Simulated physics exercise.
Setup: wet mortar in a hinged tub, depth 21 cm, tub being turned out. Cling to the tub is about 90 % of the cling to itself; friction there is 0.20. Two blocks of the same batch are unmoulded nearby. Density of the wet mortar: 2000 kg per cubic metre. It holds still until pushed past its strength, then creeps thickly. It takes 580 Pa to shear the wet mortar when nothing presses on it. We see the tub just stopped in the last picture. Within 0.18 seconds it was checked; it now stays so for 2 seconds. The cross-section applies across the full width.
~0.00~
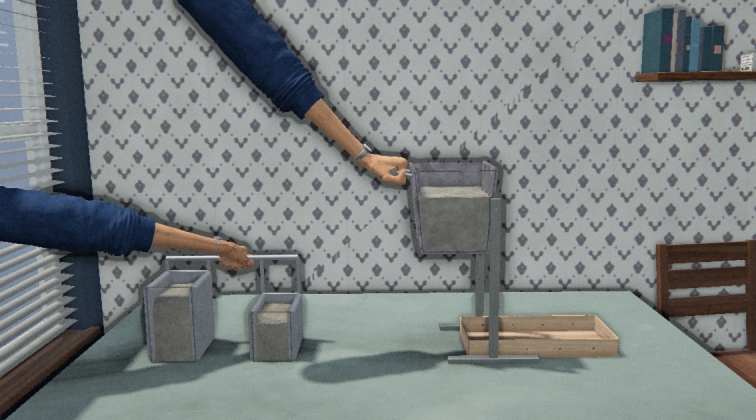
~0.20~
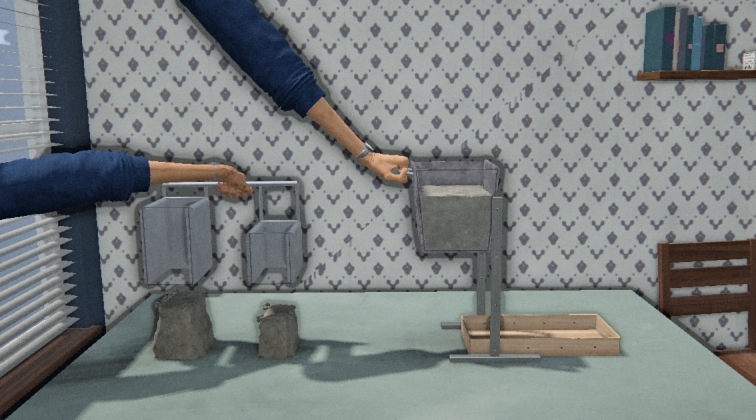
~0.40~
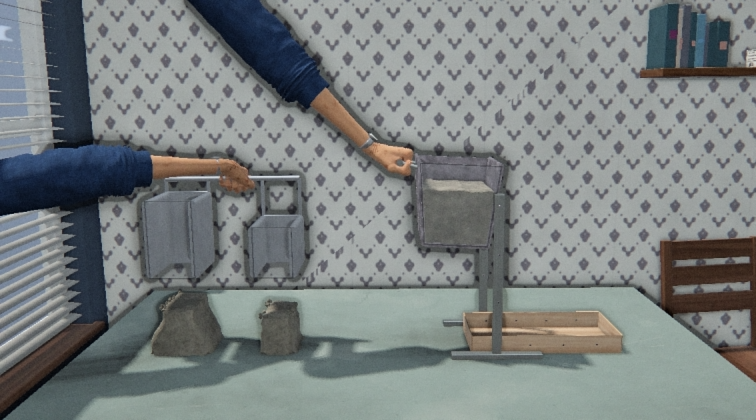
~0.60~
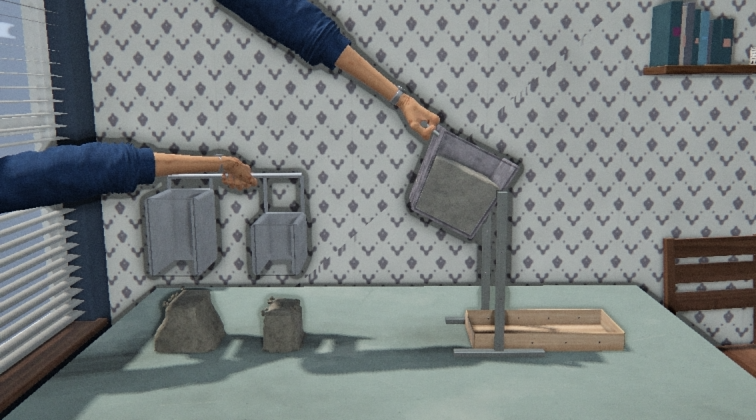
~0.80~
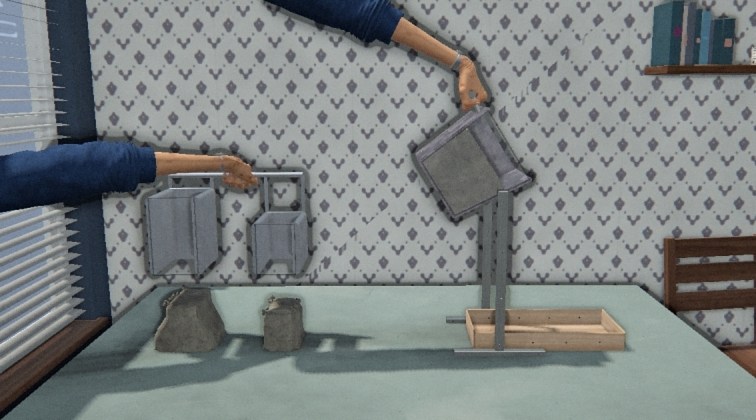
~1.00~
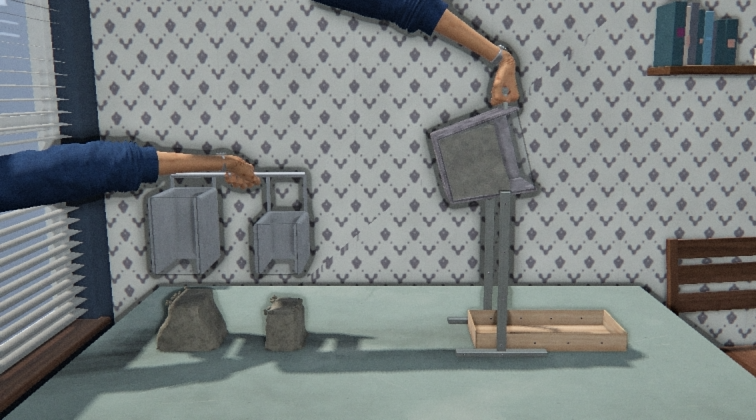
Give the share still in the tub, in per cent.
100 %.
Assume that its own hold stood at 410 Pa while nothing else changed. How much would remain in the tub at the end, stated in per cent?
I'd say around 100 percent.
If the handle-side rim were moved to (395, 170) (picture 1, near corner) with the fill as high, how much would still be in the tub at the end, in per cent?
Some 100 percent would still be in the tub at the end.
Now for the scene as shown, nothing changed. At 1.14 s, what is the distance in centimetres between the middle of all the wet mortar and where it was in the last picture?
The shift is near 0 cm.
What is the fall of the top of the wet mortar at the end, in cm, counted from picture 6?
About 1 cm.
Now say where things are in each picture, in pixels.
In the first frame, handle-side rim at (416, 171), tilt 0 degrees; top of the wet mortar at (429, 196); blocks stand 17 cm, 11 cm (left to right).
In the second frame, handle-side rim at (417, 169), tilt 0 degrees; top of the wet mortar at (431, 195); blocks stand 15 cm, 11 cm (left to right).
In the third frame, handle-side rim at (422, 162), tilt 3 degrees; top of the wet mortar at (426, 189); blocks stand 13 cm, 11 cm (left to right).
In the fourth frame, handle-side rim at (446, 131), tilt 27 degrees; top of the wet mortar at (440, 159); blocks stand 13 cm, 11 cm (left to right).
In the fifth frame, handle-side rim at (490, 111), tilt 58 degrees; top of the wet mortar at (469, 131); blocks stand 13 cm, 11 cm (left to right).
In the sixth frame, handle-side rim at (518, 111), tilt 75 degrees; top of the wet mortar at (491, 126); blocks stand 13 cm, 11 cm (left to right).
After 1.14 s, the tub is at 76 degrees and holds 100 %.
After 1.31 s, the tub is at 76 degrees and holds 100 %.
After 1.48 s, the tub is at 76 degrees and holds 100 %.
After 1.65 s, the tub is at 76 degrees and holds 100 %.
After 3.00 s, at the end, the tub is at 76 degrees and holds 100 %.
